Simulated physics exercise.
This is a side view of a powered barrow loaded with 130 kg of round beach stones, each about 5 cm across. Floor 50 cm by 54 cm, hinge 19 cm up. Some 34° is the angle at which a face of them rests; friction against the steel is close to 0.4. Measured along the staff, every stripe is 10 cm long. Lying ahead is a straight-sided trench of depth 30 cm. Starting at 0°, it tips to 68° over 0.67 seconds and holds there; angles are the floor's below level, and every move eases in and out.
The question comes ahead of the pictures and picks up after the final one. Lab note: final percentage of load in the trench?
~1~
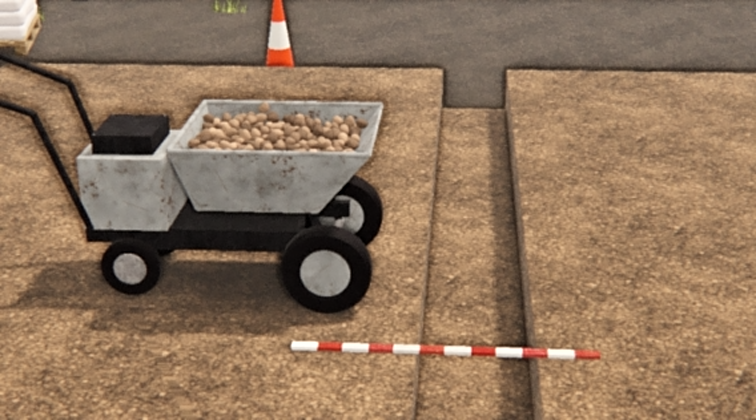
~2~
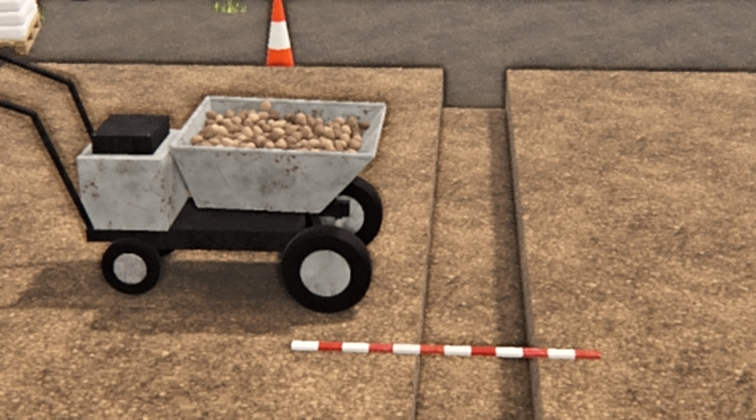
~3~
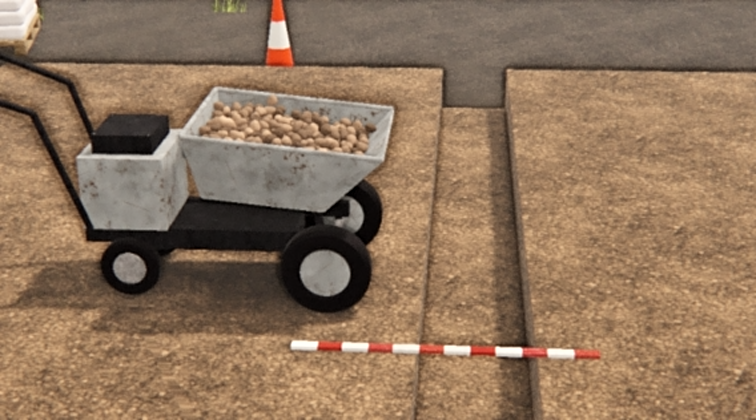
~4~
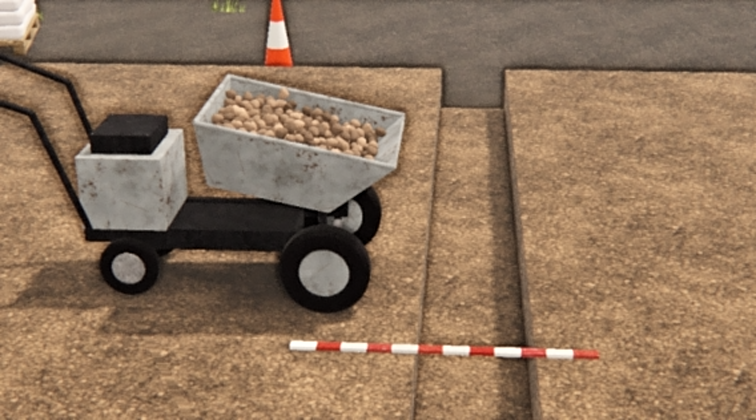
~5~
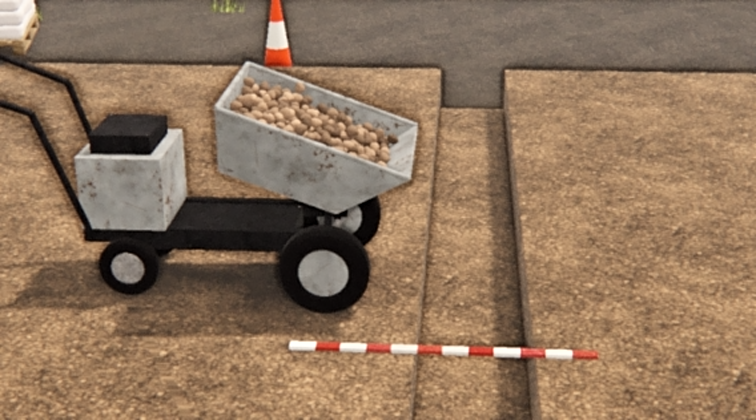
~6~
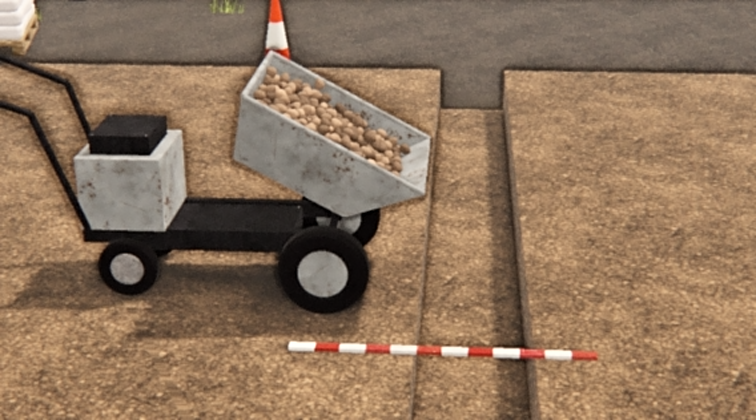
Approx. 68 %.
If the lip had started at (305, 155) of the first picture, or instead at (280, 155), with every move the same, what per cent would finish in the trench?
That gives roughly 100 per cent and roughly 85 per cent.
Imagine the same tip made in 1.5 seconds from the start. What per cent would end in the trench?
It'd be some 90 per cent.
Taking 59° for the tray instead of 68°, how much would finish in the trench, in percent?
In that case near 70 per cent.
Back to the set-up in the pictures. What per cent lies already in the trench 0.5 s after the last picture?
Something like 30 in a hundred.
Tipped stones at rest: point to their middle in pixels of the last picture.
Resting centre: About (508, 327).
Then, 0.2 s after the last picture the floor is at 57°, 100 % in the tray; the foremost stones are at (441, 222).
Then, 0.5 s after the last picture the floor is at 68°, 68 % in the tray, 30 % in the trench, 3 % past the trench; the foremost stones are at (545, 285).
Then, 0.8 s after the last picture the floor is at 68°, 17 % in the tray, 51 % in the trench, 32 % past the trench; the foremost stones are at (726, 289).
Then, 2.8 s after the last picture the floor is at 68°, 0 % in the tray, 68 % in the trench, 32 % past the trench; the foremost stones are past the picture's edge.
